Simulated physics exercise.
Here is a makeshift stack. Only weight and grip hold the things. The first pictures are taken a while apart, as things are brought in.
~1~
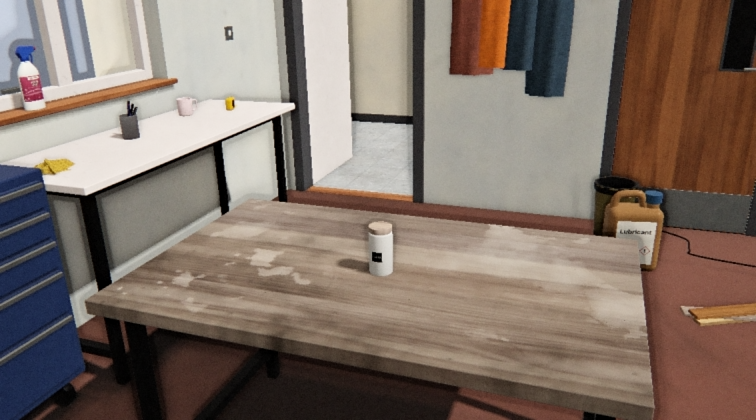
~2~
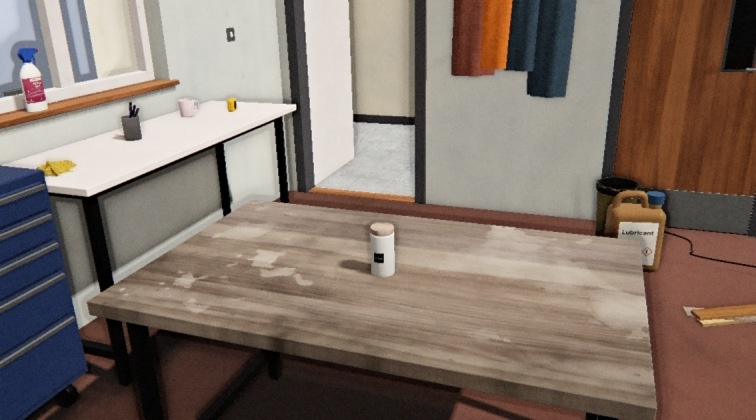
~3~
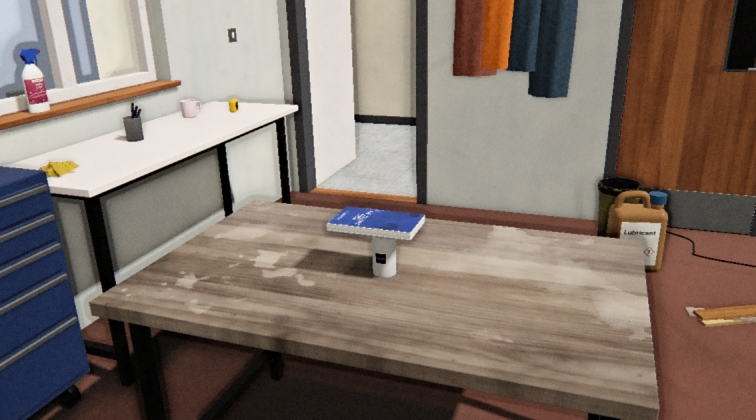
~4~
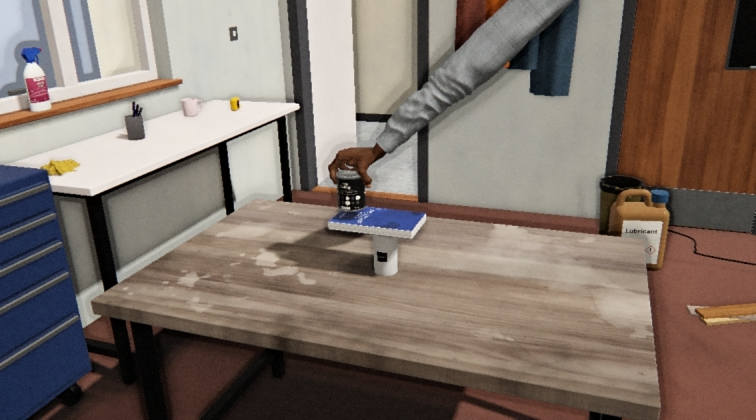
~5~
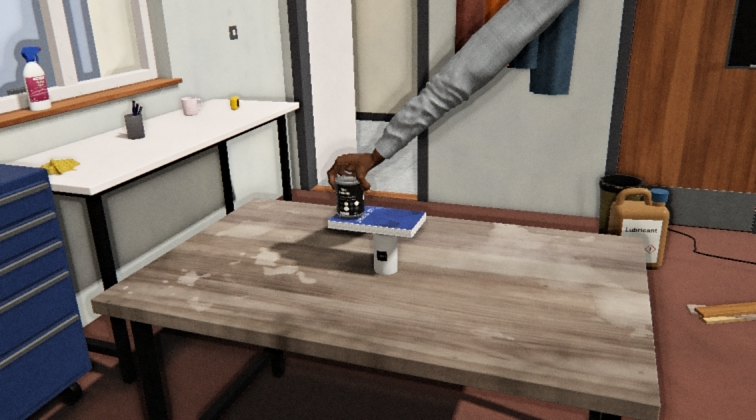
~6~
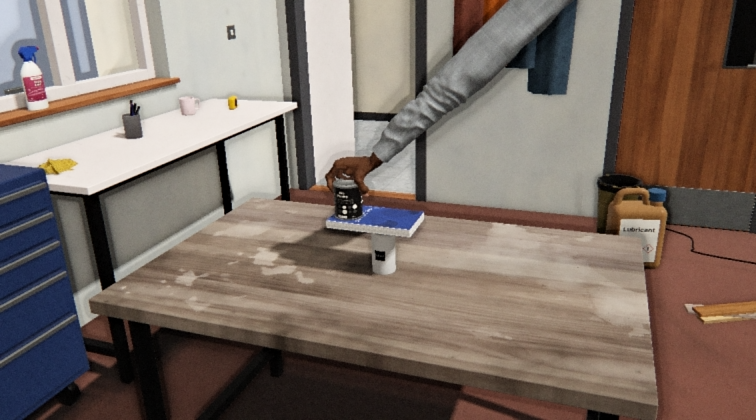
Blue book appearing atop a white jar on a workshop table, then a hand lowering a black tin onto its left edge.
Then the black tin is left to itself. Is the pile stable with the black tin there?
The stack loses its balance.
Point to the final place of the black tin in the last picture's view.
Around (306, 253).
Then, 0.50 s on from there, black tin now fallen; blue book turned 74° from how it was put.
Then, 1.00 s on from there, blue book now fallen; white jar turned 19° from how it was put.
In the end, fallen, white jar, black tin and blue book. At the end, from the last picture's camera, black tin near (306, 253). The stack comes apart.
